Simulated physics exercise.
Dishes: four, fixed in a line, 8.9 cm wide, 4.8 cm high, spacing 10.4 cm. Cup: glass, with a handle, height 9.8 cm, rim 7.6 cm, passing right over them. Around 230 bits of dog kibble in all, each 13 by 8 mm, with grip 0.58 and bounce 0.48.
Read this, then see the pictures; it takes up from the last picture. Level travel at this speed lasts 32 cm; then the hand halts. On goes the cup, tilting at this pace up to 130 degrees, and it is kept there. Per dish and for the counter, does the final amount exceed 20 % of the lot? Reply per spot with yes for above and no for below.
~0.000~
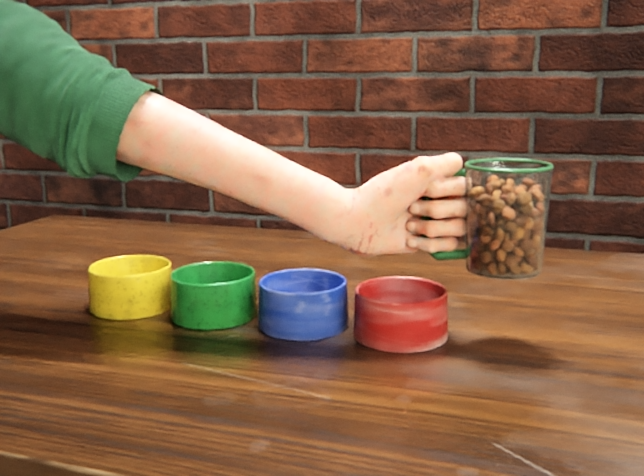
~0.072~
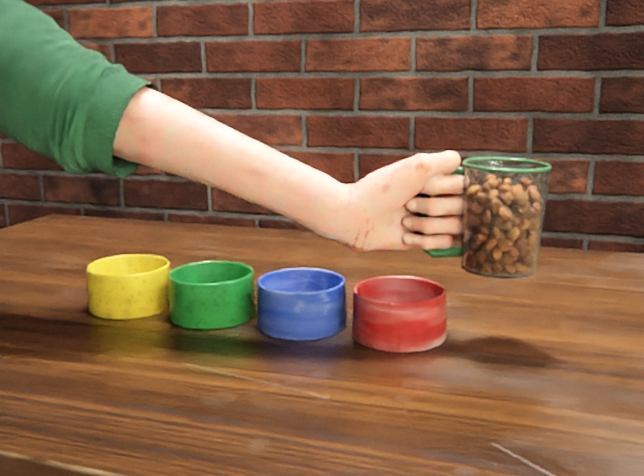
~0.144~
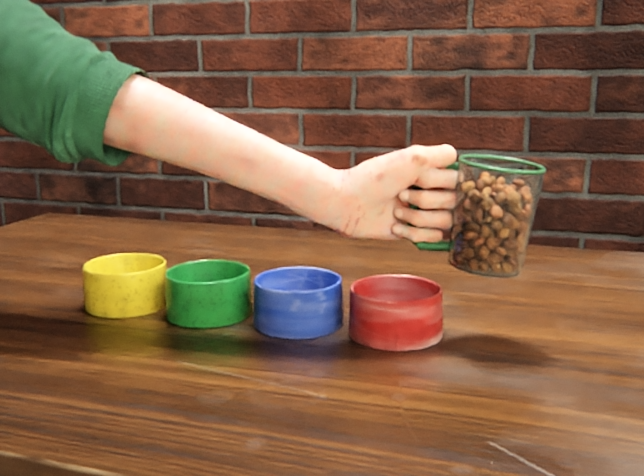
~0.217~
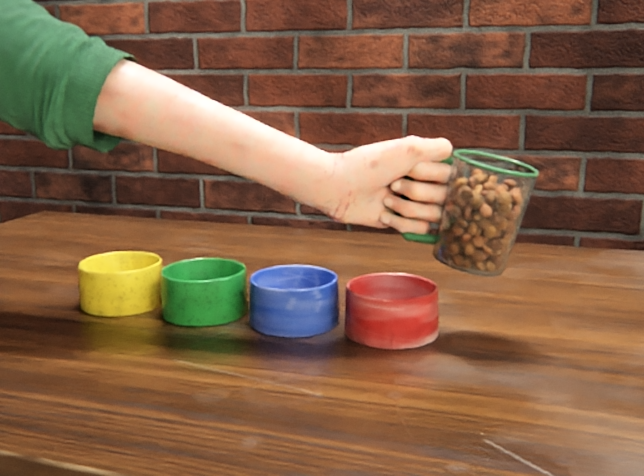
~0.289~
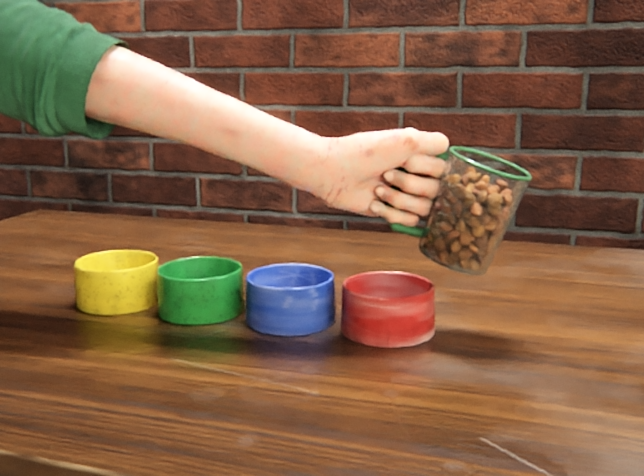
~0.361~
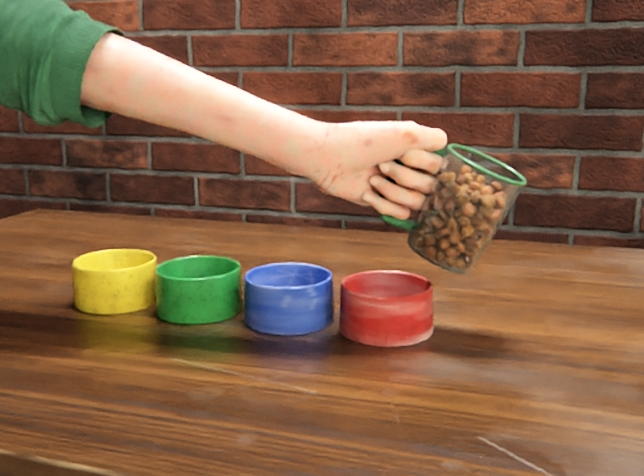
Red dish: Yes, above. Blue dish: No, below. Green dish: No, below. Yellow dish: No, below. Counter: No, below.
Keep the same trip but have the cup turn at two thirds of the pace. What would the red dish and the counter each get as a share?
In that case the red dish gets 40 while the counter gets 30.
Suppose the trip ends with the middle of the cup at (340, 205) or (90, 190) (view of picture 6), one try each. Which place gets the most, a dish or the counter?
Most lands at red on the first run and at red on the second.
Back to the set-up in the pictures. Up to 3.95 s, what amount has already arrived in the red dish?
By that moment, around 90 percent has got there.
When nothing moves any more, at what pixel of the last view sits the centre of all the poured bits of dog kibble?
My guess is close to (389, 304).
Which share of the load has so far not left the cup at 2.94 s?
Close to 0 in a hundred.
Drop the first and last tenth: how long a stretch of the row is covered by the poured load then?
About 8 cm.
Then, at 1.91 s, tilt 130 degrees; cup holds 0 %, red 90 %.
After 2.94 s, tilt 130 degrees; cup holds 0 %, red 90 %.
After 3.95 s, tilt 130 degrees; cup holds 0 %, red 90 %.
By 4.2 s all is still; red 90 %, blue 0 %, green 0 %, yellow 0 %, counter 10 %.
